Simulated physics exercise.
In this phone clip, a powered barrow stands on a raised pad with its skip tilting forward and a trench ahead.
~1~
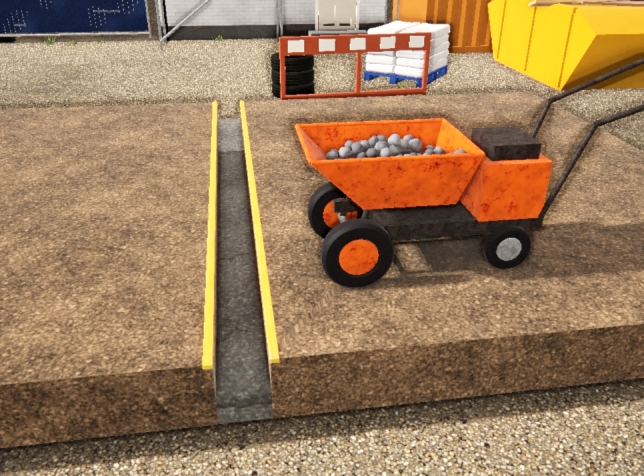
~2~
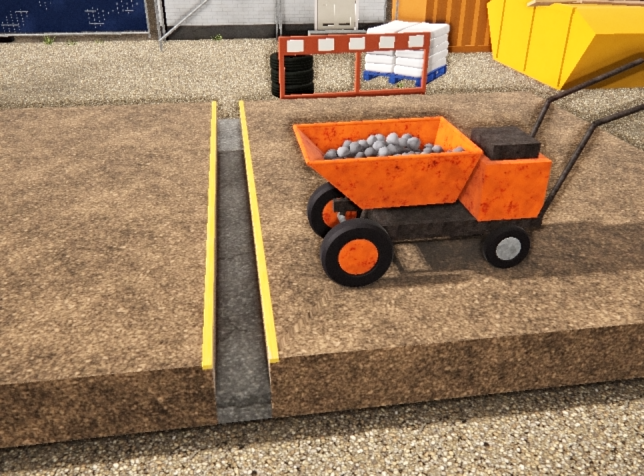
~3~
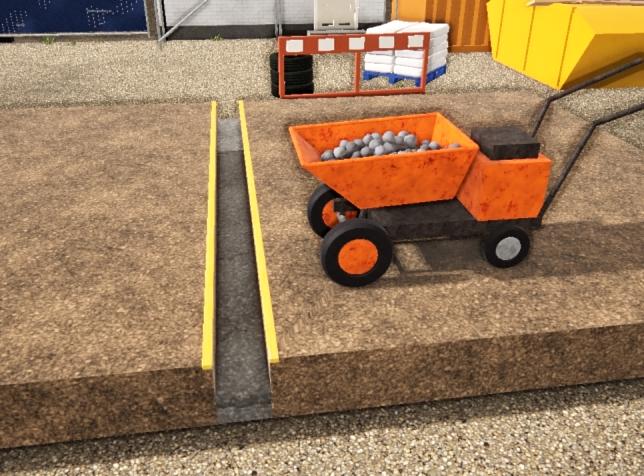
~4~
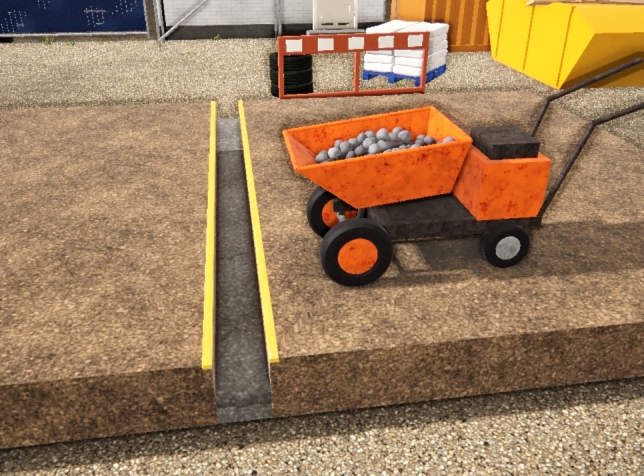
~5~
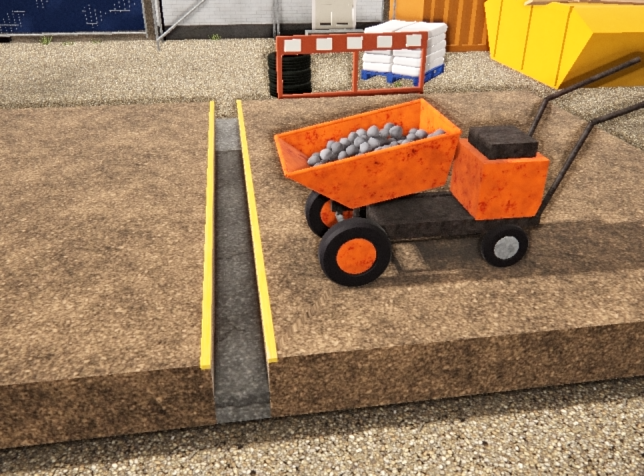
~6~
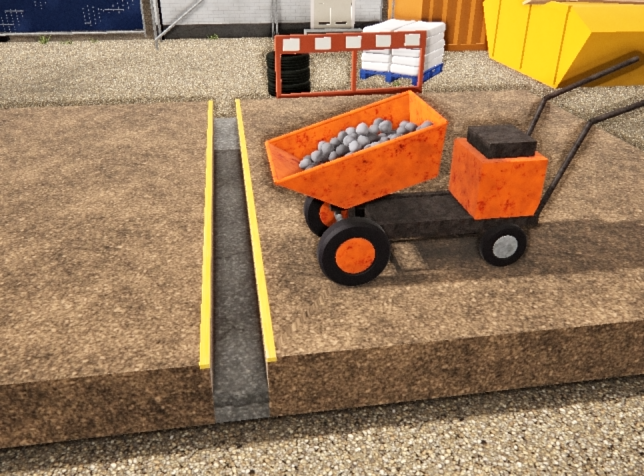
On a raised brown pad at a work site, an orange powered barrow loaded with round grey cobbles stands to the right of a narrow trench edged in yellow. Its skip starts level, then tilts gradually forward to the left, the rear rising clear while the wheels stay almost still.
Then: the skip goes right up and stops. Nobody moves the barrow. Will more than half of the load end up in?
Trench holds most.
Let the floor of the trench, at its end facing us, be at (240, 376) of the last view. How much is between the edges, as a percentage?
40 %.
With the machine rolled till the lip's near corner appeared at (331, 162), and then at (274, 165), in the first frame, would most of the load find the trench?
First spot the bulk of it, second spot a minority of it.
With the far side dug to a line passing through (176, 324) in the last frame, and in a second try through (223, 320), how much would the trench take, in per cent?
Well, it'd be something like 100 per cent the first time and 40 per cent the second.
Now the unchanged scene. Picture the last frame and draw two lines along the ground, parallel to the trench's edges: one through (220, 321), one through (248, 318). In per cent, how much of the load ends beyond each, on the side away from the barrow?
The first comes to 40 per cent, the second to 80 per cent.
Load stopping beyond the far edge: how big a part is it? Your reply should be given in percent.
I'd estimate about 20 per cent of the load.
Soon after the last picture, skip tipped steeply; all in the skip.
A little later, skip tipped right over; about half in the skip; about a third in or heaped over the trench; a small part beyond it.
Later still, skip tipped right over; a small part in the skip; about two thirds in or heaped over the trench; about a quarter beyond it.
At rest, skip tipped right over; a small part in the skip; most in or heaped over the trench; about a quarter beyond it.
